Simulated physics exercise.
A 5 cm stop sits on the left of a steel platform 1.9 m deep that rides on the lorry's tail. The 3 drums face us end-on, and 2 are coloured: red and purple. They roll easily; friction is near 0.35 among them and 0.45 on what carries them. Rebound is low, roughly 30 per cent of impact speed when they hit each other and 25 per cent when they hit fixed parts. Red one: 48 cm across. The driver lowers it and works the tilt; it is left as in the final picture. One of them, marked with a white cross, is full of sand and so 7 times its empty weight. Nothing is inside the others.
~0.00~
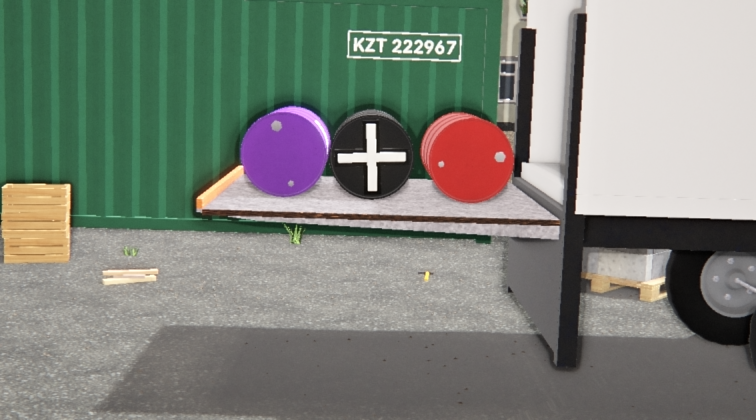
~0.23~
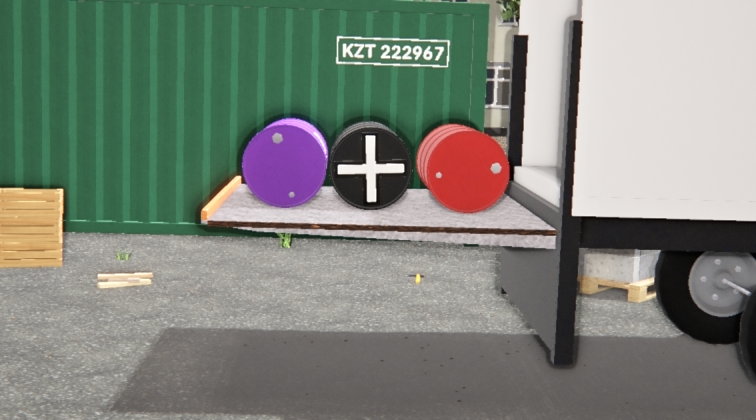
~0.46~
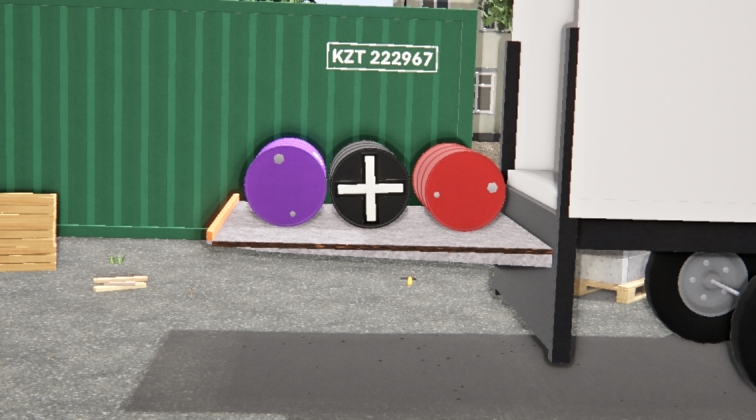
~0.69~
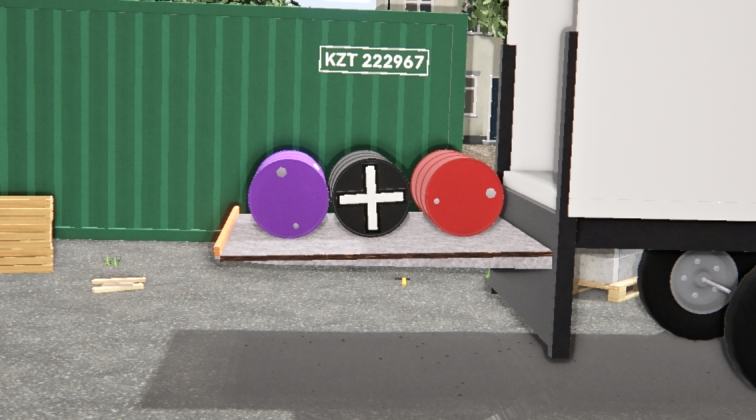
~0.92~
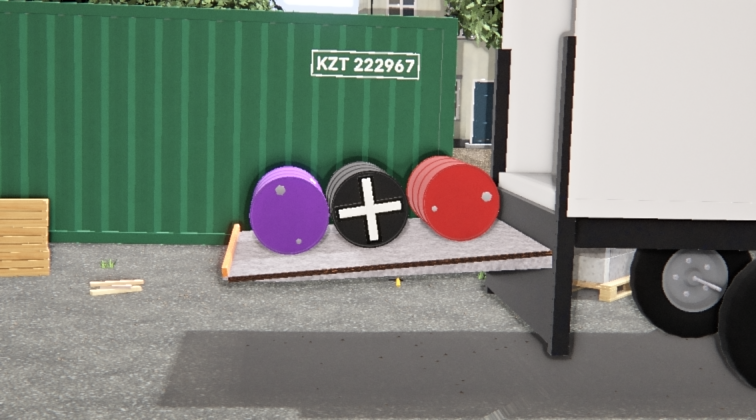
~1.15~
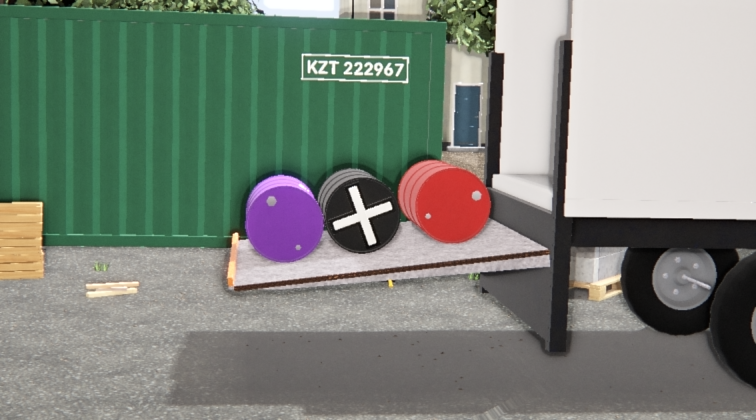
Beside a green container, a lorry's tail platform lowering and tilting down to the left, three drums on it rolling slightly left.
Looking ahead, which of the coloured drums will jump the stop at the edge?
Looking at the end state, the red one goes nowhere and the Purple one makes it over.
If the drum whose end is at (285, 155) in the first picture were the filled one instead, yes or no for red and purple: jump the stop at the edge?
In that case red would not do so, purple would not do so.
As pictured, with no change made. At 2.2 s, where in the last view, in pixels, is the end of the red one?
Near (365, 216).
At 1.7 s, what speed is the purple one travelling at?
I'd put it near 0.5 m/s.
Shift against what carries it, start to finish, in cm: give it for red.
The red one comes to about 130.
By 1.7 s, red is on the plate, 115 cm from the stop, rolling left; purple is on the plate, 10 cm from the stop, rolling left; 0 over the stop so far.
By 2.2 s, red is on the plate, 80 cm from the stop, rolling left; purple is over the stop and falling; 1 over the stop so far.
Finally (8.3 s), red is on the plate, 15 cm from the stop; purple is off the lift, on the ground; 2 over the stop so far.
